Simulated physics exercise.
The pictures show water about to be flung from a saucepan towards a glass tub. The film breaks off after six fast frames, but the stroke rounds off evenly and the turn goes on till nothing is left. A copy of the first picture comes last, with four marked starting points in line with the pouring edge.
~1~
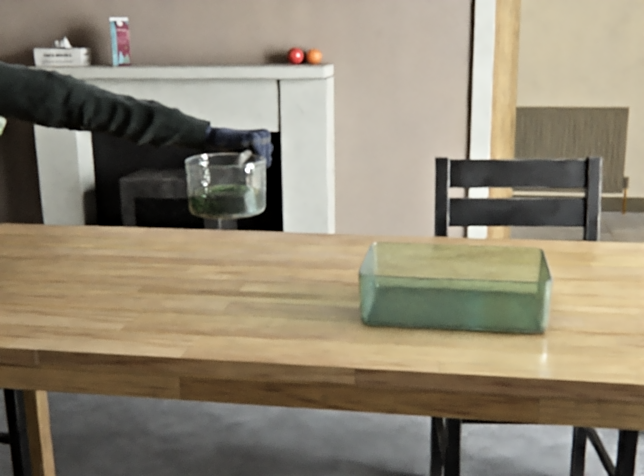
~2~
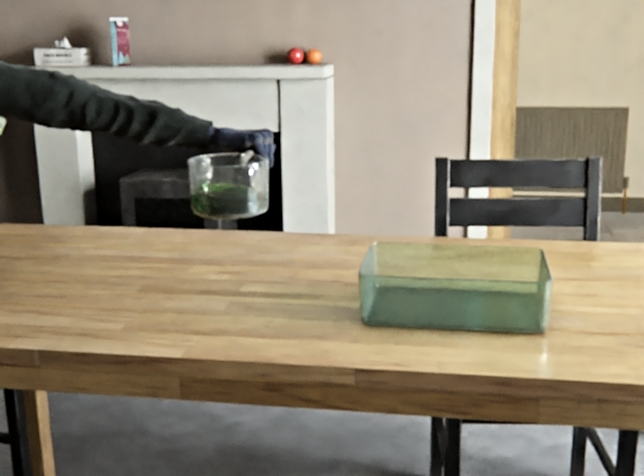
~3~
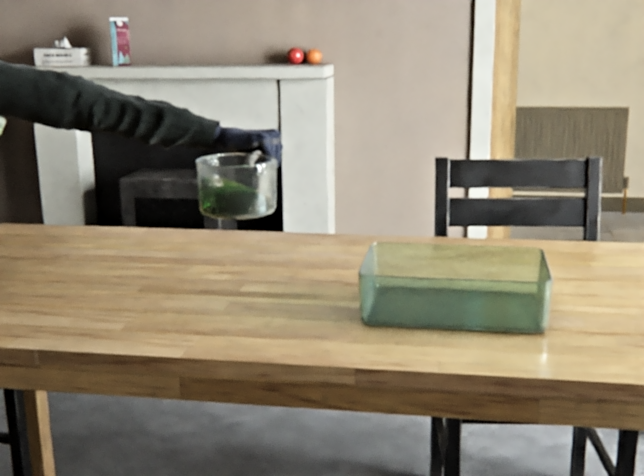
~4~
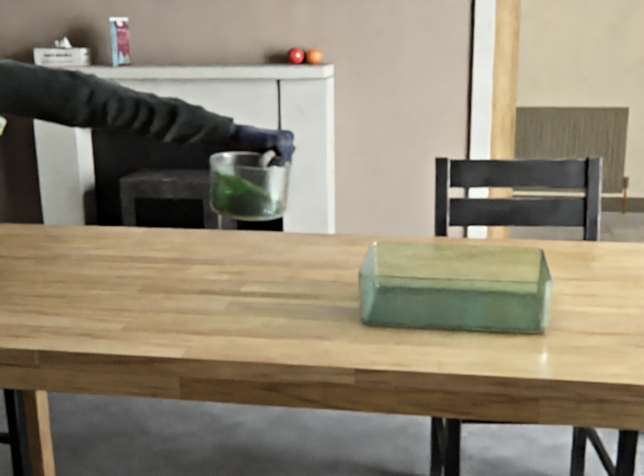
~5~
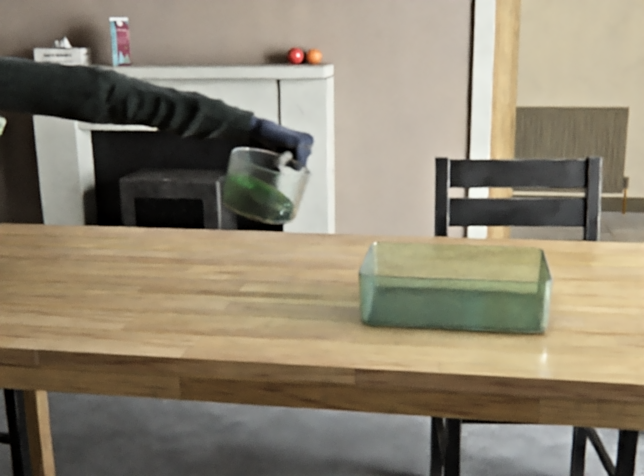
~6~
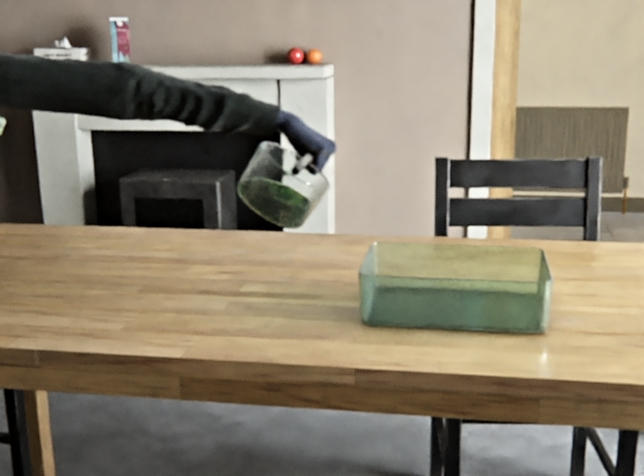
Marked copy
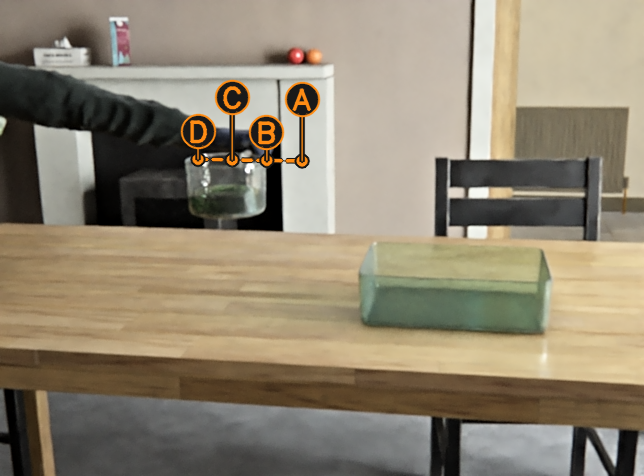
A gloved hand moves a clear pot of green liquid rightward over a table, tilting it.
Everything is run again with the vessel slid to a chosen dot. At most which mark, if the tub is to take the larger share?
The limit is C.
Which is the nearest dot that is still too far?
Dot D.
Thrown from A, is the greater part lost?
No.
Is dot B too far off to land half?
No, not at all.
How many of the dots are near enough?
Three of them.
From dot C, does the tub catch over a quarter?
Yes, it does.
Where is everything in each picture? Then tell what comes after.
Upright, lip at (262, 160); tub from (361, 323) to (547, 332); nothing has left yet, in the first picture.
Upright, lip at (265, 160); nothing has left yet, in the second picture.
Upright, lip at (273, 160); nothing has left yet, in the third picture.
Tipped about 6°, lip at (289, 164); nothing has left yet, in the fourth picture.
Tipped about 17°, lip at (308, 173); nothing has left yet, in the fifth picture.
Tipped about 33°, lip at (328, 186); nothing has left yet, in the sixth picture.
In orange, A at (302, 161); B at (266, 160); C at (232, 159); D at (198, 159).
For dot A, about 78 % lands in the tub, 3 % falls short and 19 % goes beside or beyond.
For dot B, about 83 % lands in the tub, 6 % falls short and 11 % goes beside or beyond.
For dot C, about 71 % lands in the tub, 20 % falls short and 9 % goes beside or beyond.
For dot D, about 19 % lands in the tub, 77 % falls short and 3 % goes beside or beyond.
